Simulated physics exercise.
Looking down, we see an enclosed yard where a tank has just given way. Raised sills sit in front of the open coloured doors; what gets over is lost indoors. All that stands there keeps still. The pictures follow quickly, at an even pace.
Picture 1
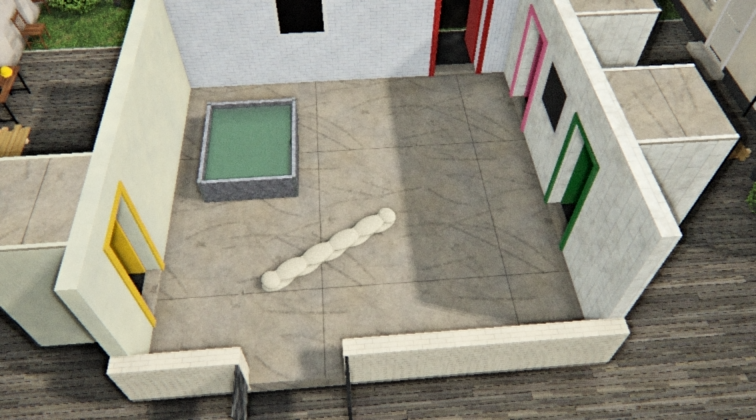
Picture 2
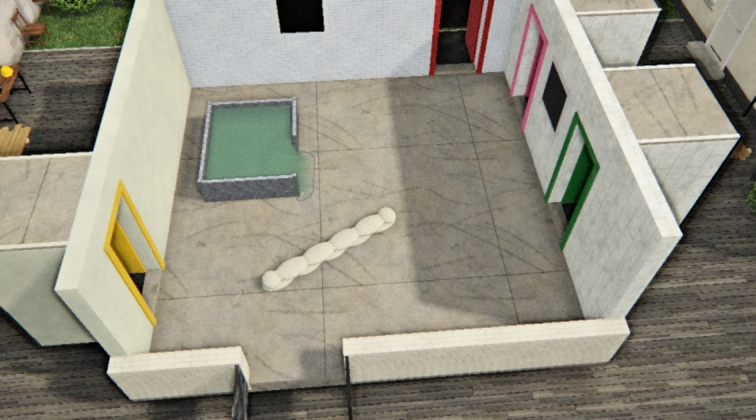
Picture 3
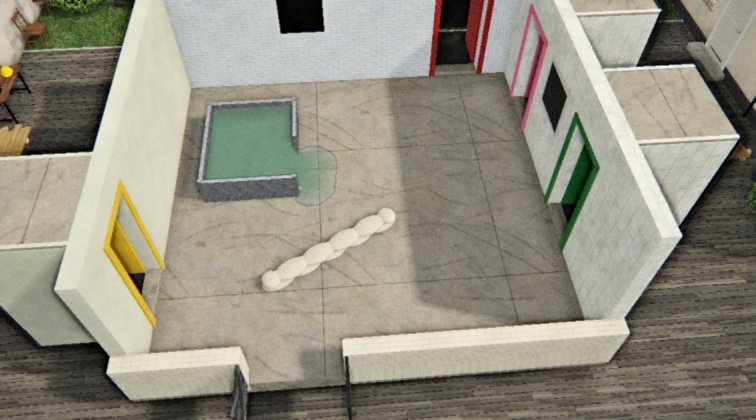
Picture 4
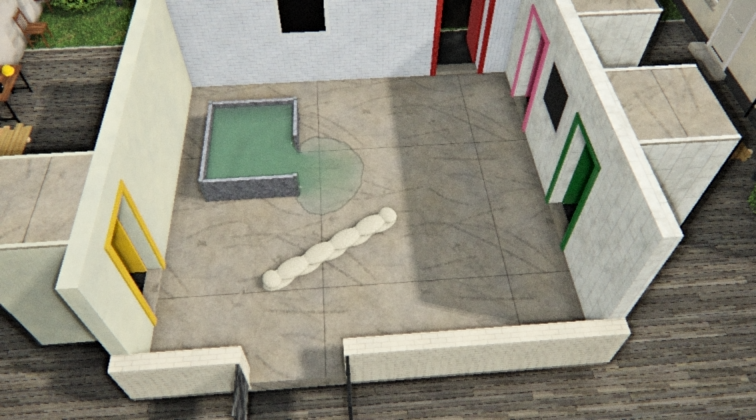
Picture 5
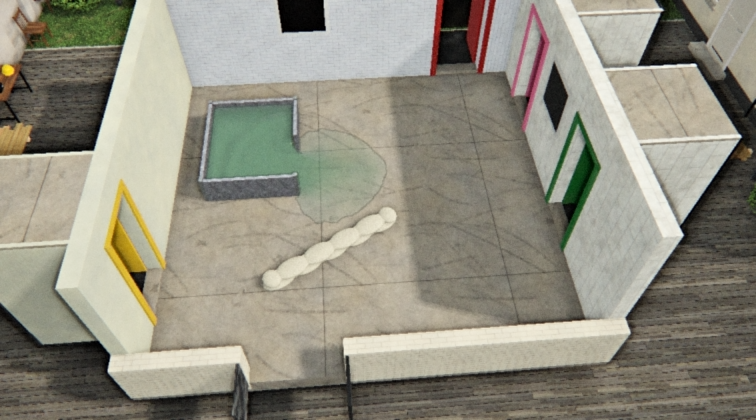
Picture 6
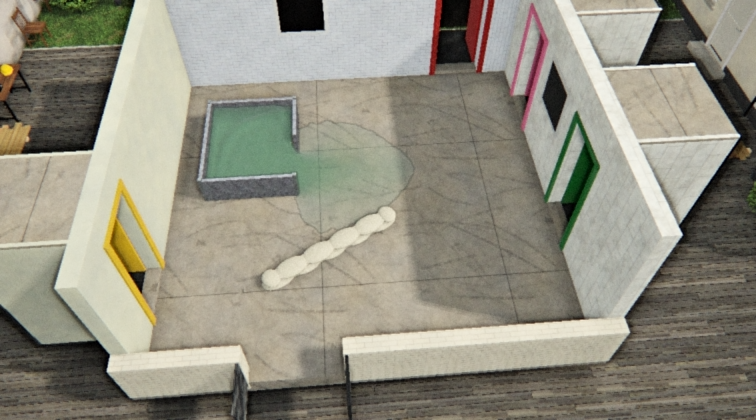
A grey-walled tank of green water stands at the left rear of a pale-walled, stone-floored yard, seen from high above by an unmoving camera. A twisted cream-white barrier lies diagonally near the middle, with a yellow-framed doorway at left, red at the back, and pink and green at right. The tank's right side opens, and water pours through the gap, spreading rightward across the floor in a thin, widening, rounded sheet.
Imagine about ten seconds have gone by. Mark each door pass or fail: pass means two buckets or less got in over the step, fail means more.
Red door - pass, pink door - fail, green door - fail, yellow door - pass.
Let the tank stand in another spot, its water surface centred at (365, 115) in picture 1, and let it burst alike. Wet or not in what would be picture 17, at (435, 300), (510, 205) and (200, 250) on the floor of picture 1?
Spared, hit, spared.
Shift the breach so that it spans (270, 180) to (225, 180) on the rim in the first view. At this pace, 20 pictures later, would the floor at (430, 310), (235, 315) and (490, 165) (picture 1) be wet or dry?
So: Spared, then wetted, then spared.
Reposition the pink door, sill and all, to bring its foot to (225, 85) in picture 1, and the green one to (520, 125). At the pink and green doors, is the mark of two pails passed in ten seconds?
Looking at it, I'd say the pink one is safe and the green one breaks the limit.
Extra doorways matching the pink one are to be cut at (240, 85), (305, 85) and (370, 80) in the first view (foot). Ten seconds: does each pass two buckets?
Door by door: Ends up below, ends up below, ends up below.
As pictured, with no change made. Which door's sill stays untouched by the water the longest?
I'd go with the one in yellow.
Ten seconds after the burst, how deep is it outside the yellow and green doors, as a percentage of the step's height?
Around 20 in a hundred for the first and 140 in a hundred for the second.
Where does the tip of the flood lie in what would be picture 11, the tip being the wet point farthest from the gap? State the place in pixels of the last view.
Farthest reach: (500, 173).
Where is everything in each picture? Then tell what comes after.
The first picture shows still water in the water tank at (250, 141).
In the second picture, water pours out at (295, 169) and has run to (306, 196).
In the third picture, water pours out at (295, 170) and has run to (319, 200).
In the fourth picture, the front is at (357, 163), out from the gap at (296, 170).
In the fifth picture, the front is at (380, 164), out from the gap at (296, 169).
In the sixth picture, water pours out at (295, 169) and has run to (407, 176).
A moment on, water covers 20 % of the floor; the red door not reached, the pink door not reached, the green door not reached, the yellow door not reached.
Next, water covers 35 % of the floor; the red door not reached, the pink door not reached, the green door not reached, the yellow door not reached.
Then, water covers 40 % of the floor; the red door wet at the sill, nothing in, the pink door under two buckets in, the green door over two buckets in, the yellow door not reached.
Later, water covers 50 % of the floor; the red door under two buckets in, the pink door over two buckets in, the green door over two buckets in, the yellow door wet at the sill, nothing in.
In the end, water covers 75 % of the floor; the red door under two buckets in, the pink door over two buckets in, the green door over two buckets in, the yellow door wet at the sill, nothing in.
